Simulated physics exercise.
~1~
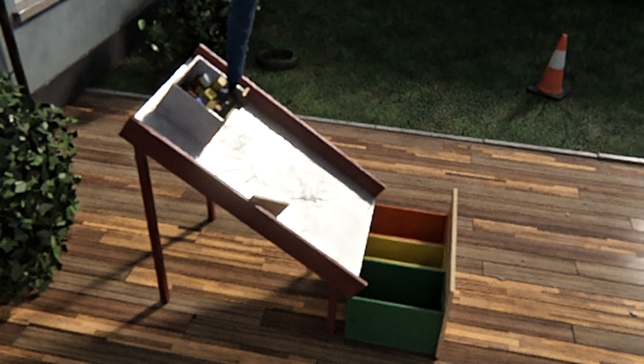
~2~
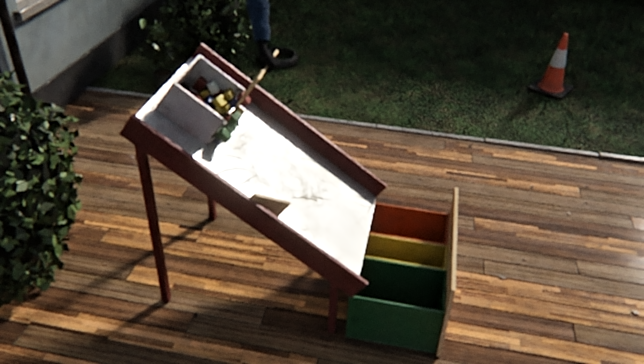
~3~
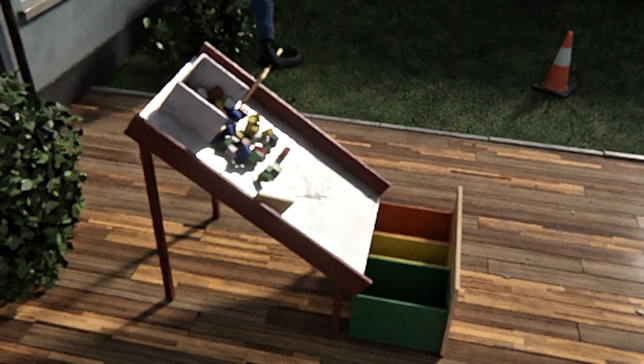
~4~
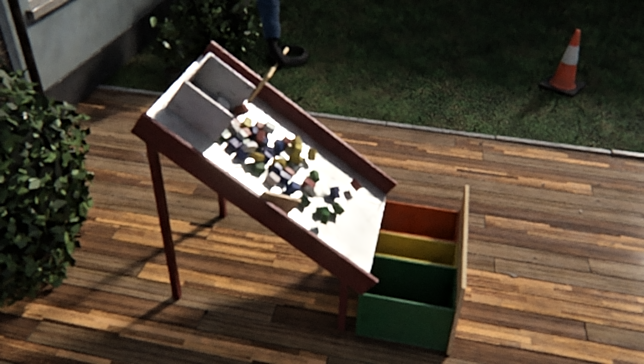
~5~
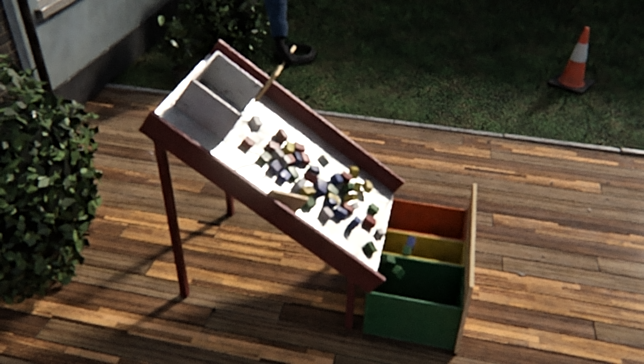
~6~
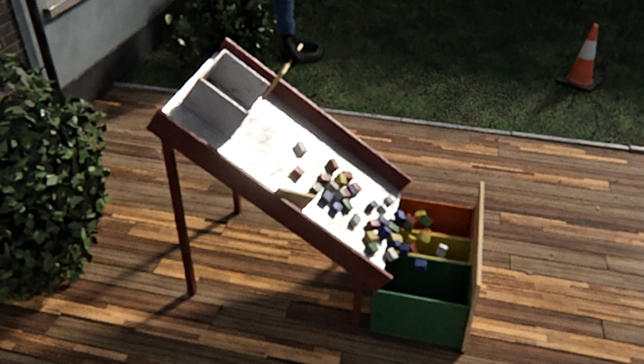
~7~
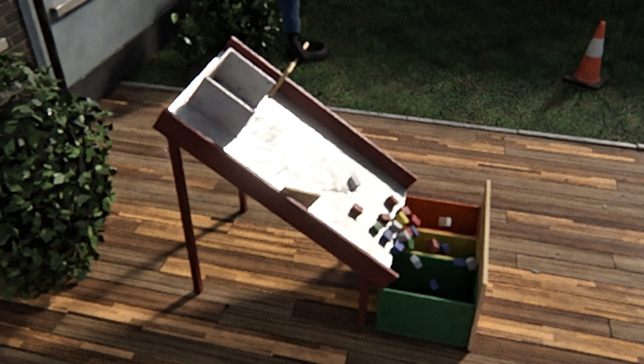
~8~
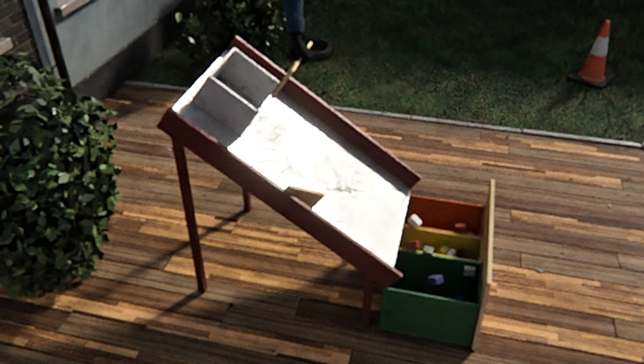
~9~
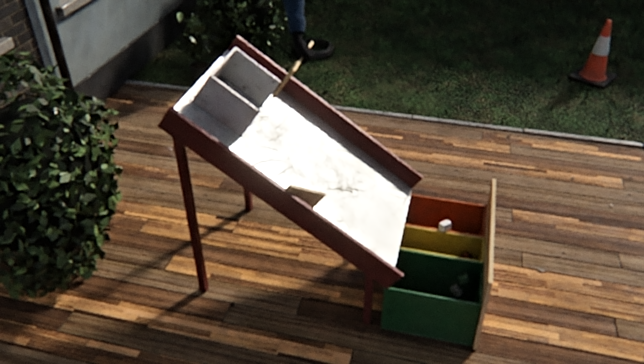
A person lifts the gate, and toy bricks slide down the chute table into coloured bins.
